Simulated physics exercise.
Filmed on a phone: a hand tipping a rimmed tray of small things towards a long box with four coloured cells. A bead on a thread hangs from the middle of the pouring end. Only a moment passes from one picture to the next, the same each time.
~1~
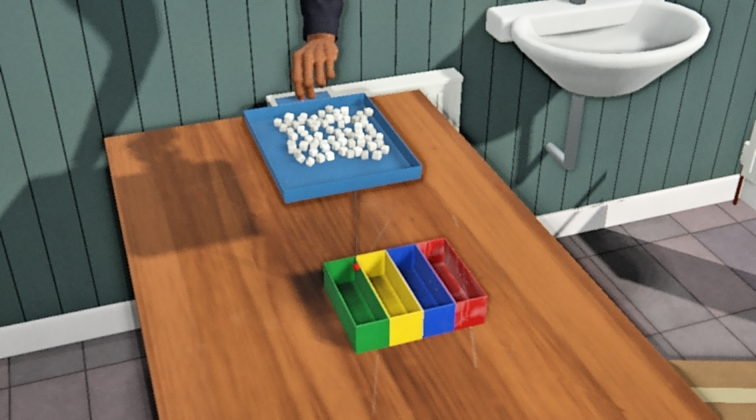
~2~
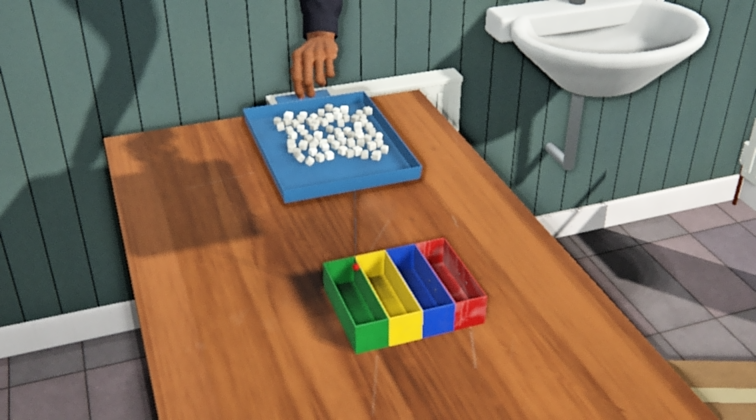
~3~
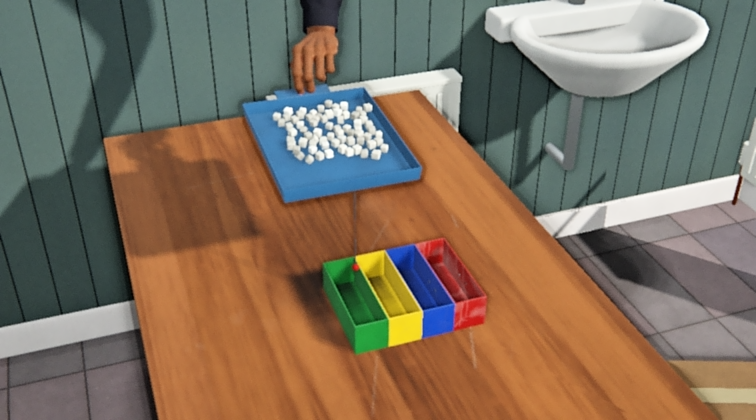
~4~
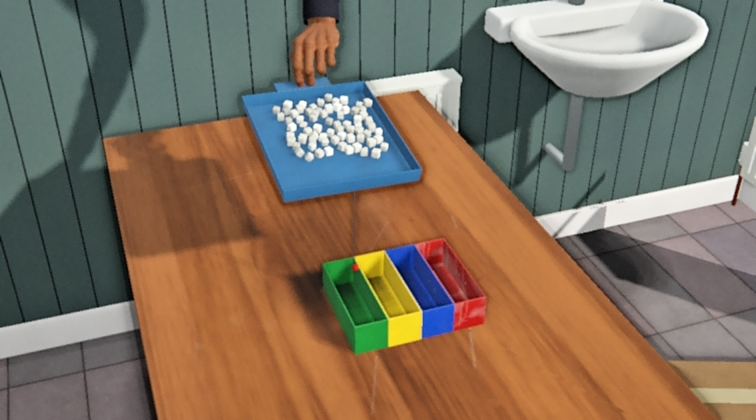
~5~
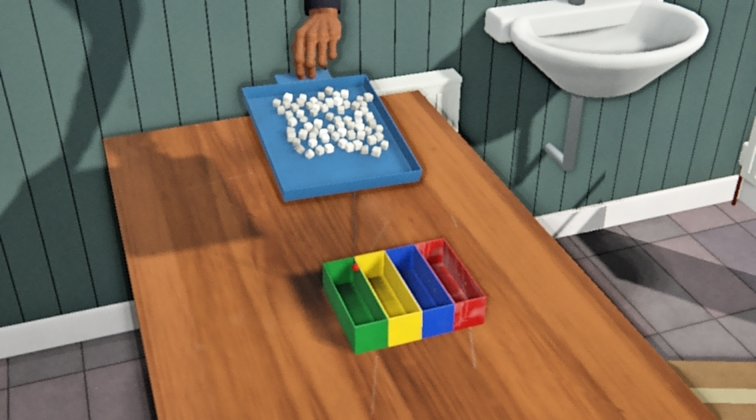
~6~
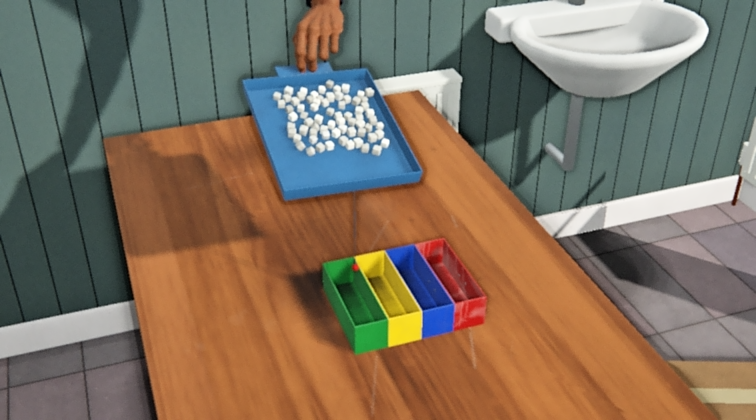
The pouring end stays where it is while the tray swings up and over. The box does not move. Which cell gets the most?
Most goes to the blue cell.
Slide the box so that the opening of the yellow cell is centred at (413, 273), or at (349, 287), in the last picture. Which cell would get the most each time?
One: The yellow one. Two: The red cell.
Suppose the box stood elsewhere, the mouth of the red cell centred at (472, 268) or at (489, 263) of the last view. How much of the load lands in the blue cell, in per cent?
In turn 20 and 10 in a hundred.
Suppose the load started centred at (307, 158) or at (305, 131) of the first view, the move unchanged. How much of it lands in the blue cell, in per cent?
The first gives 20 %, the second 30 %.
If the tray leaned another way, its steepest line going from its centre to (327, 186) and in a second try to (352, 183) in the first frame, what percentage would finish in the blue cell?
The first gives 0 %, the second 20 %.
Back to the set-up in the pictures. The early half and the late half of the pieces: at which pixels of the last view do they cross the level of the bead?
Early half (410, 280), late half (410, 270).
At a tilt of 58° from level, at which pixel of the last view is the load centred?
Near (381, 163).
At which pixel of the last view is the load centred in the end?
At about (418, 314).
Just after the last frame, tray tipped steeply; every one on the tray.
A moment on, tray tipped right over; almost all on the tray; just a few in the green cell; just a few in the blue cell.
Further on, tray tipped past a quarter turn; roughly half in the blue cell; roughly a quarter in the yellow cell; roughly a quarter in the green cell; about a tenth in the red cell; just a few falling or outside the box.
When it is over, tray tipped past a quarter turn; roughly half in the blue cell; roughly a quarter in the yellow cell; roughly a quarter in the green cell; about a tenth in the red cell; just a few outside the box.
